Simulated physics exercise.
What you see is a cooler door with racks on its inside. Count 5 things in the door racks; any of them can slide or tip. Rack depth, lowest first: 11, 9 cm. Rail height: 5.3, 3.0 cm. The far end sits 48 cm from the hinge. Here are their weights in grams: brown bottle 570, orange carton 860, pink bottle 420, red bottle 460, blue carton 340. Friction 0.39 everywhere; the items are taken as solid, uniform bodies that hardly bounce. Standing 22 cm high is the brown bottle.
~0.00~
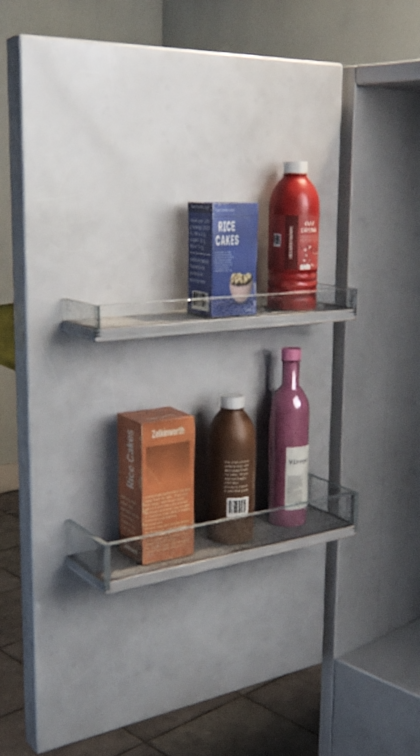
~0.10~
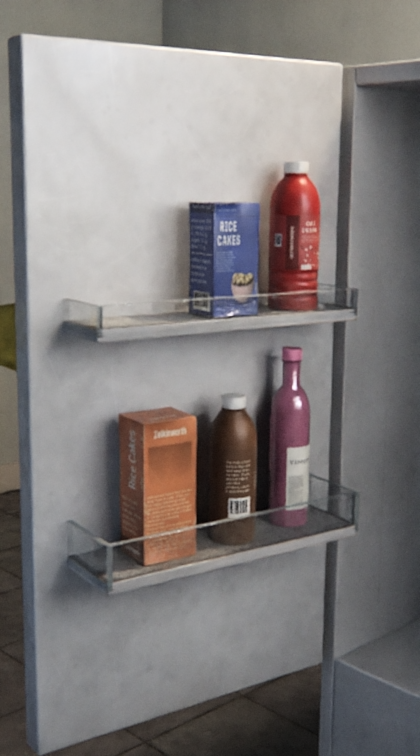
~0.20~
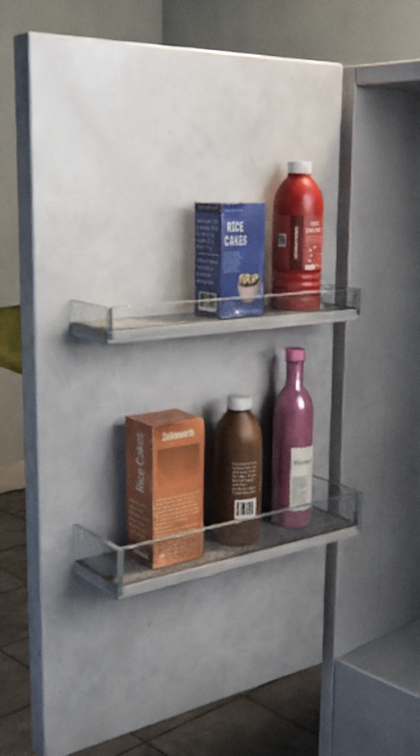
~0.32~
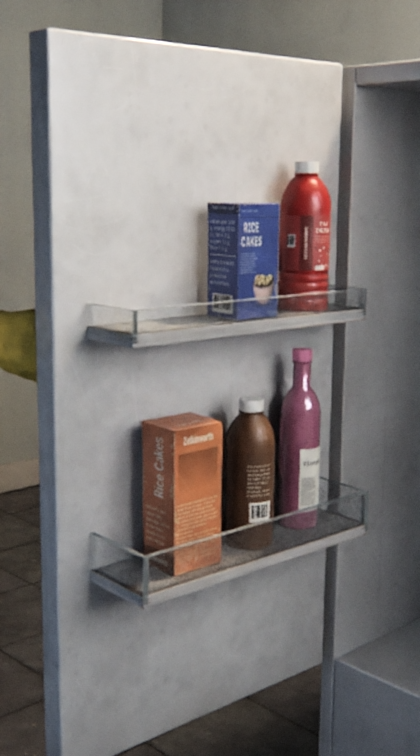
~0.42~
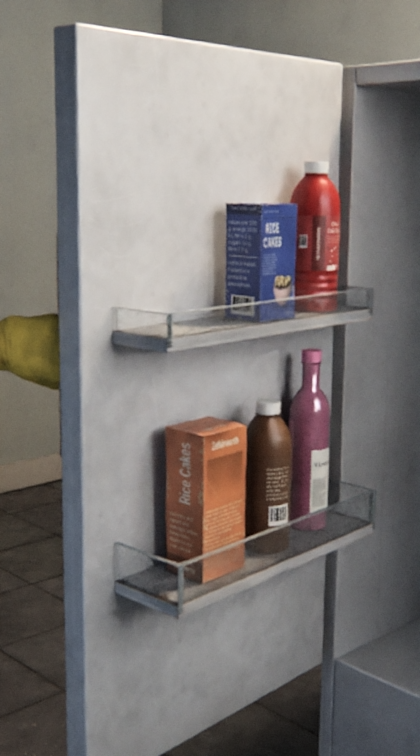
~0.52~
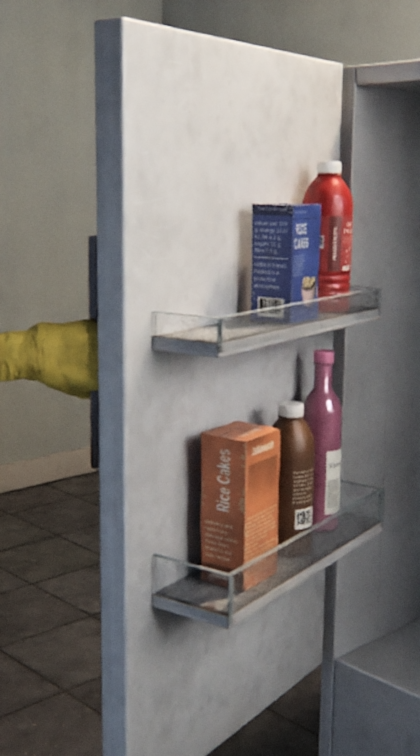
A yellow-sleeved arm swings the gray cooler door, its racks of bottles and cartons, gradually rightward.
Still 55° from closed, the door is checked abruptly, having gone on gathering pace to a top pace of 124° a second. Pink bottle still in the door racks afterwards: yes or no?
Yes.
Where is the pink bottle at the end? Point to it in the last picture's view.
It comes to a stop close to (357, 441).
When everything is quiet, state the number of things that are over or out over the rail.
So, 0 in all.
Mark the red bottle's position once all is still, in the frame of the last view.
Look near (367, 238) and you'll find it.
After 0.72 s, door at 57°.
After 0.82 s, door at 55°; pink bottle leaning 4° near (364, 439); orange carton leaning 9°; blue carton leaning 8°.
After 1.12 s, door at 55°; pink bottle leaning 4° near (351, 440); orange carton leaning 6°.
After 1.52 s, door at 55°.
At rest (2.4 s), all 5 in place, give or take 5 cm. In the last view, pink bottle near (357, 441).
